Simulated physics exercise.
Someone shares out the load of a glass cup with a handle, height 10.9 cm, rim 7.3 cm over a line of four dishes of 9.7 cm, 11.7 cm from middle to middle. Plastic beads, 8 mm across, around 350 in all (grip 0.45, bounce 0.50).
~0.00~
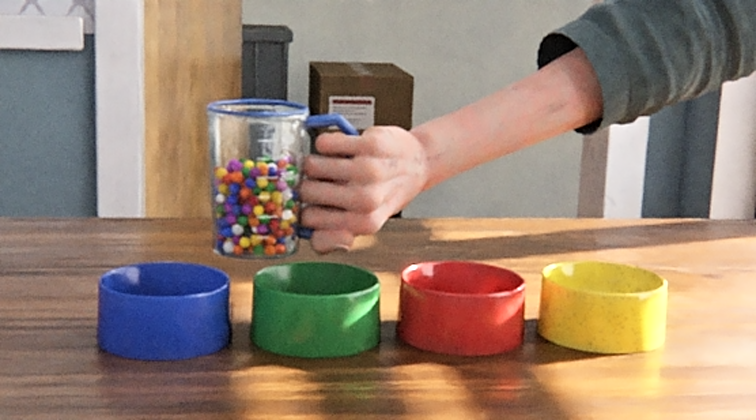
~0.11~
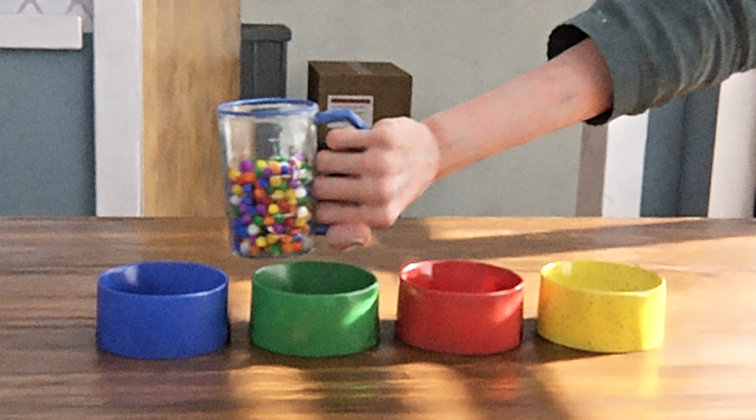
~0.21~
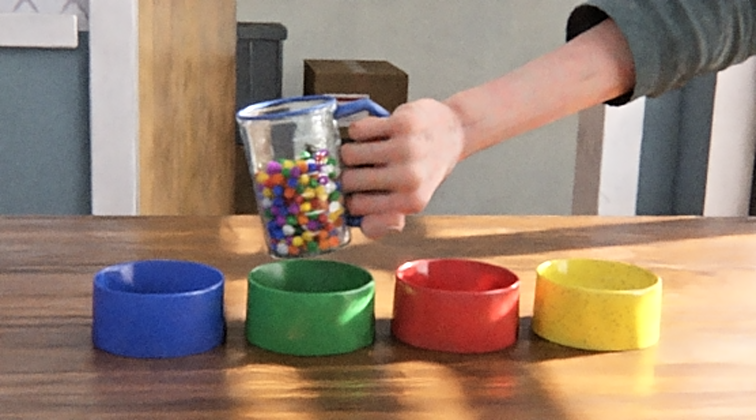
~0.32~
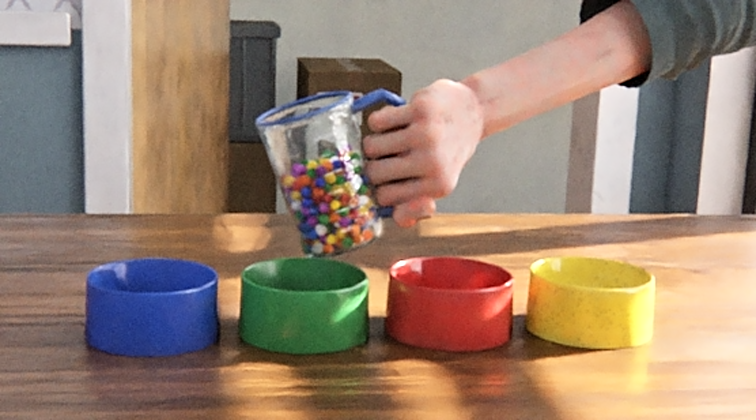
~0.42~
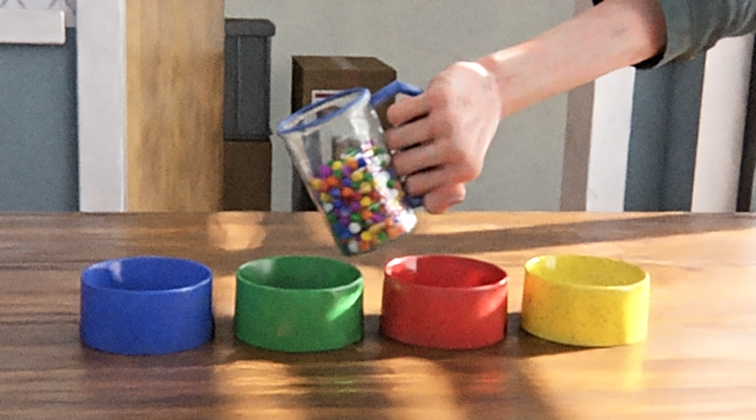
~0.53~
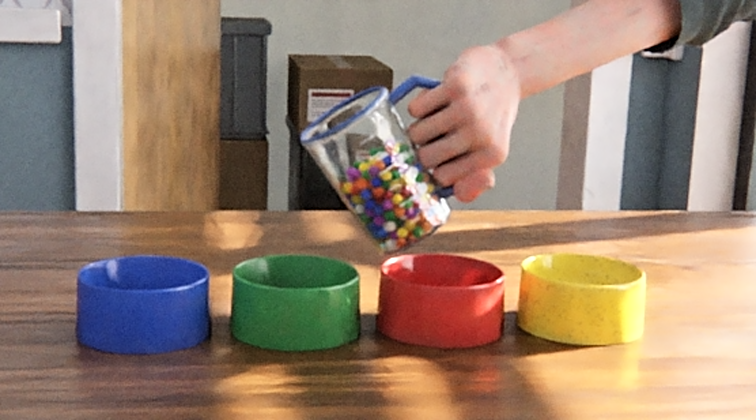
A hand reaching in from the right grips a clear, blue-rimmed cup partly filled with multicoloured beads above a wooden table, seen from the front and slightly above. Blue, green, red and yellow dishes stand in a row from left to right, with a cardboard box behind. The hand carries the cup rightward, steadily tilting its rim to the left, while the view shifts slightly.
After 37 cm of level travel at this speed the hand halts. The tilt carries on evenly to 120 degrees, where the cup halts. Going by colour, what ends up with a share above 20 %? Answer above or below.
Red below, blue below, green below, yellow above, counter below.
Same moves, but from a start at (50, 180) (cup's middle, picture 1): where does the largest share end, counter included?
Most goes to: Red.
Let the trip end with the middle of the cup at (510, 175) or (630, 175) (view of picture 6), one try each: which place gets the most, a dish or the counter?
The winner: Red; yellow.
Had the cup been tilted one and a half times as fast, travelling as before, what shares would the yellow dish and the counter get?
Then: Yellow 50, counter 30.
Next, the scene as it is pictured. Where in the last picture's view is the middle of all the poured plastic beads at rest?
At about (584, 297).
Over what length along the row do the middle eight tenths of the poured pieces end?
Some 6 cm.
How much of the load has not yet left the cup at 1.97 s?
About 25 per cent.
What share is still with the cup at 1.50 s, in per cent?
Some 95 per cent of the load.
Then, at 1.11 s, tilt 74 degrees; cup holds 100 %.
Then, at 1.50 s, tilt 102 degrees; cup holds 95 %, yellow 5 %.
Then, at 1.97 s, tilt 120 degrees; cup holds 25 %, yellow 75 %.
By 2.7 s all is still; red 0 %, blue 0 %, green 0 %, yellow 100 %, counter 0 %.
